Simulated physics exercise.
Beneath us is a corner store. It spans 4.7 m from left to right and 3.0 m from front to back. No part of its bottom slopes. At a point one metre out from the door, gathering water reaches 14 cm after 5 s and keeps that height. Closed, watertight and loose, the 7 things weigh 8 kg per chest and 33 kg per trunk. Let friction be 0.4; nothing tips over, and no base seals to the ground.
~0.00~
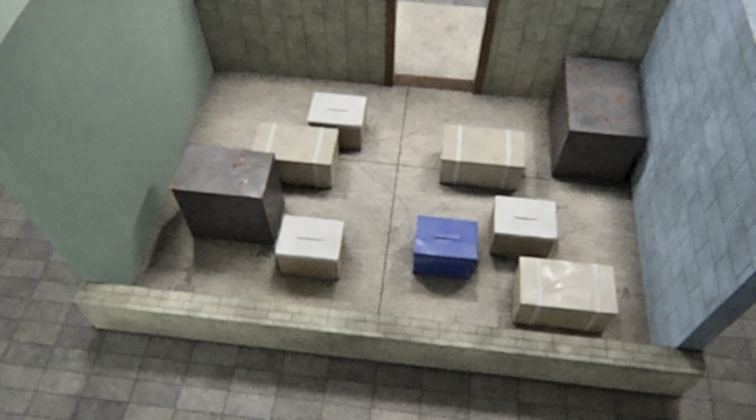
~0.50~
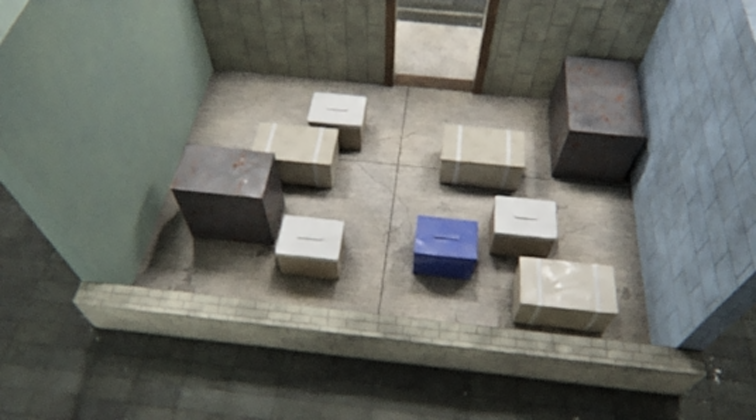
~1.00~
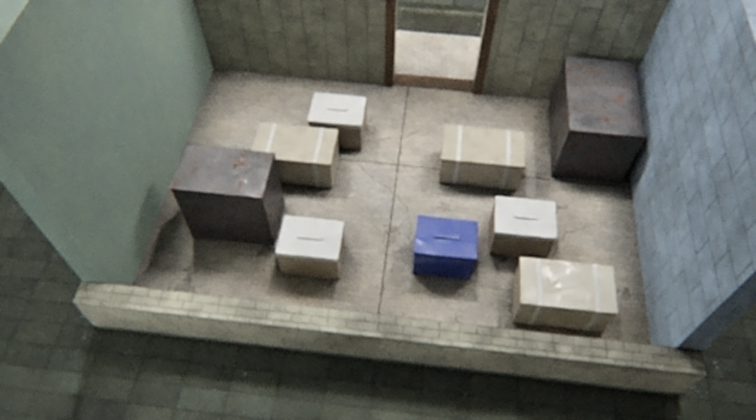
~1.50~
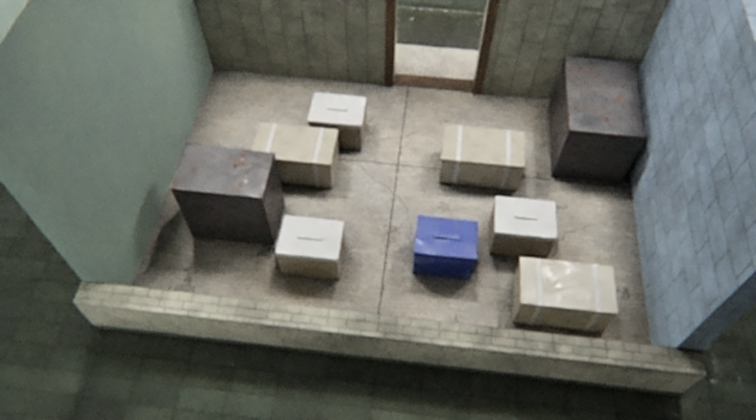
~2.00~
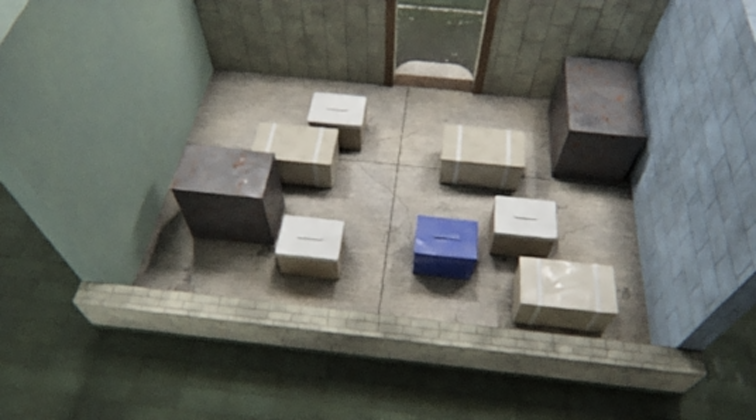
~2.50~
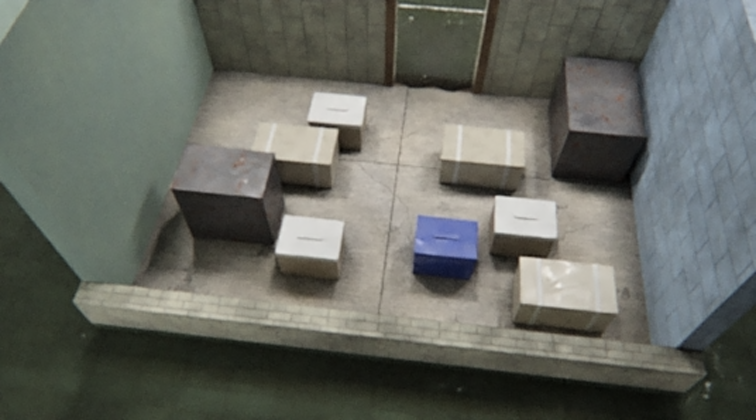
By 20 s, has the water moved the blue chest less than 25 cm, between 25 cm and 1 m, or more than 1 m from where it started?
Between 25 cm and 1 m.
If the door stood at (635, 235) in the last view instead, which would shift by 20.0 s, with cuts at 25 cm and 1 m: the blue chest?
Well, the blue chest ends up distant in that setup.
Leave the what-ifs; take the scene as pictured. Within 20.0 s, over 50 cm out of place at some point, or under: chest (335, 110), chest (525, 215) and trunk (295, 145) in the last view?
Going one by one, I get above, above and within.
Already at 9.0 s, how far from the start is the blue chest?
Some 0 cm from the start.
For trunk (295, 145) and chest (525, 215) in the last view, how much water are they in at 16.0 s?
Roughly 6 and 8 cm.
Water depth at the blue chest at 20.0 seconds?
Near 9 cm deep.
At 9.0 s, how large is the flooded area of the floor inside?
I'd estimate close to 10.5 m2.
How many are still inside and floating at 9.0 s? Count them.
Of them, 0.
After 4.0 s the blue chest is near (446, 237), 0.0 m from its start, aground; 0 afloat.
After 9.0 s the blue chest is near (446, 237), 0.0 m from its start, aground; 0 afloat.
After 16.0 s the blue chest is near (422, 243), 0.2 m from its start, afloat; 4 afloat.
After 20.0 s the blue chest is near (498, 278), 0.6 m from its start, afloat; 5 afloat.
